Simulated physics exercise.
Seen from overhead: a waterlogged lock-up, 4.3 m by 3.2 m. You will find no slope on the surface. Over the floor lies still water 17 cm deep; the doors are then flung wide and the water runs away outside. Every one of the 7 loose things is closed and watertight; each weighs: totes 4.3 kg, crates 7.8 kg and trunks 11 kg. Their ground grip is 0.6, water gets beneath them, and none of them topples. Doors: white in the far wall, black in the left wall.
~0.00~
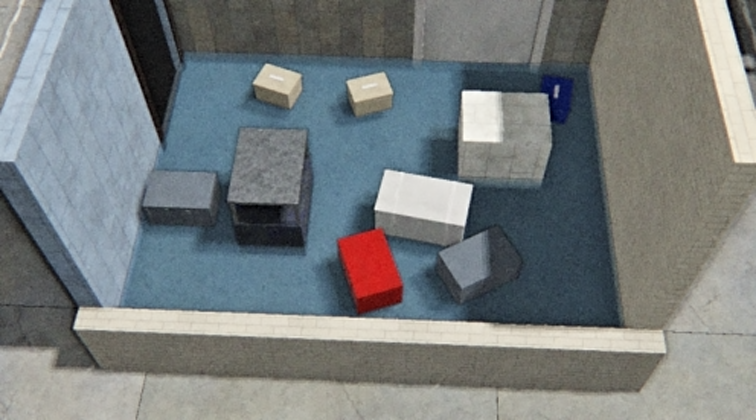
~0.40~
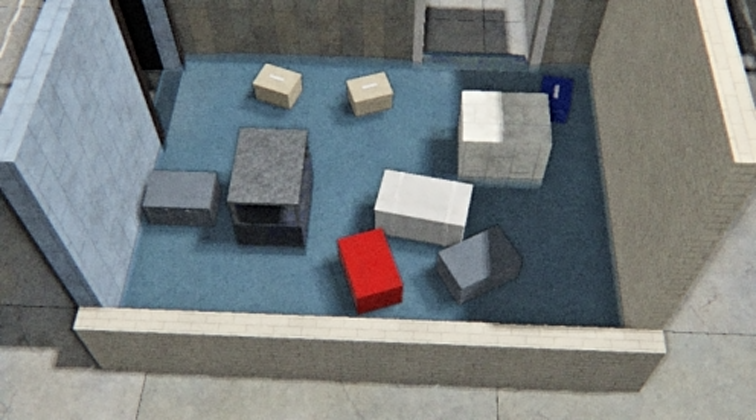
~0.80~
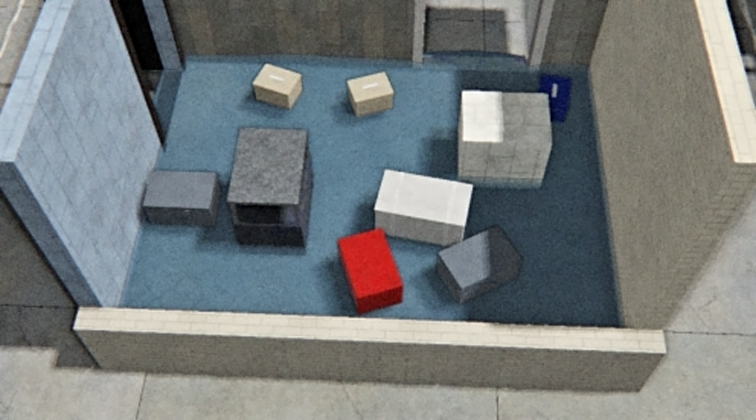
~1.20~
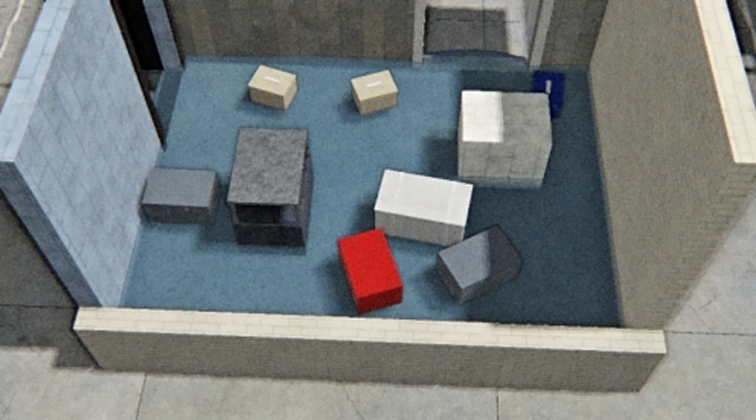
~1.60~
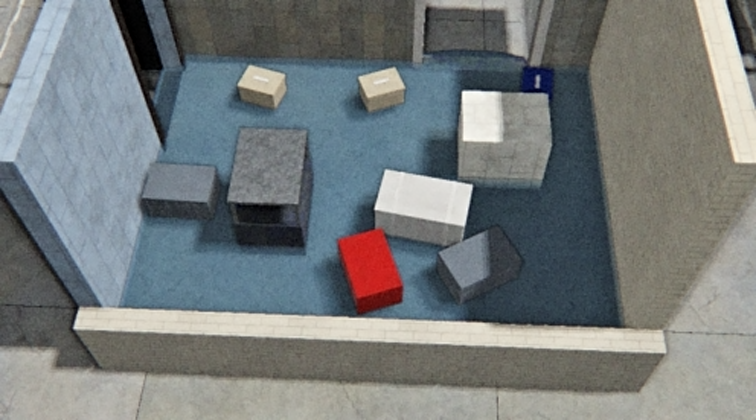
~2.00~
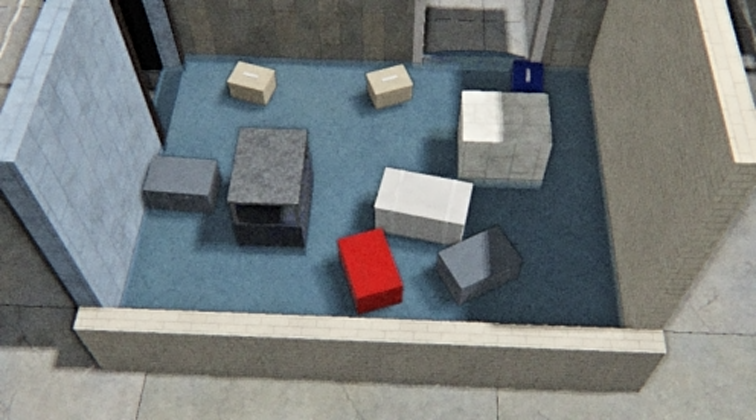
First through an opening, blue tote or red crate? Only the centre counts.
The blue one gets out first.
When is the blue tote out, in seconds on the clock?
That happens at about 3.0 s.
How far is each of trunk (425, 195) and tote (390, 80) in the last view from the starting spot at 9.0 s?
150 cm; washed out.
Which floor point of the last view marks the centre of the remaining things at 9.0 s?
(411, 186).
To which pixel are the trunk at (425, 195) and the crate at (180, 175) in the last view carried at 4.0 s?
First one near (406, 152), second near (188, 113).
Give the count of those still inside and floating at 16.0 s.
The number is 2.
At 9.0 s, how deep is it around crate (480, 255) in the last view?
About 9 cm.
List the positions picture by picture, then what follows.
In the first picture, the blue tote at (556, 92), afloat; the red crate at (370, 262) floats; about 2250 L in view; 0 of 7 have shifted.
In the second picture, the blue tote at (556, 92) floats; the red crate at (370, 262) floats; about 2220 L in view; 0 of 7 have shifted.
In the third picture, the blue tote at (555, 91), afloat; the red crate at (370, 262), afloat; about 2160 L in view; 0 of 7 have shifted.
In the fourth picture, the blue tote at (548, 87), afloat, 11 cm from its start; the red crate at (370, 262) floats; about 2100 L in view; 3 of 7 have shifted.
In the fifth picture, the blue tote at (538, 82), afloat, 24 cm from its start; the red crate at (370, 262), afloat; about 2030 L in view; 4 of 7 have shifted.
In the sixth picture, the blue tote at (528, 76) floats, 36 cm from its start; the red crate at (370, 262), afloat; about 1960 L in view; 4 of 7 have shifted.
After 4.0 s the blue tote has gone out (at 3.1 s); the red crate is near (362, 242), 0.2 m from its start, afloat; 1 of 7 are out; 6 afloat.
After 9.0 s the blue tote has gone out (at 3.1 s); the red crate is near (351, 210), 0.6 m from its start, afloat; 4 of 7 are out; 3 afloat.
After 16.0 s the blue tote has gone out (at 3.1 s); the red crate is near (334, 111), 1.8 m from its start, afloat; 5 of 7 are out; 2 afloat.
After 20.0 s the blue tote has gone out (at 3.1 s); the red crate is near (319, 80), 2.3 m from its start, afloat; 5 of 7 are out; 2 afloat.
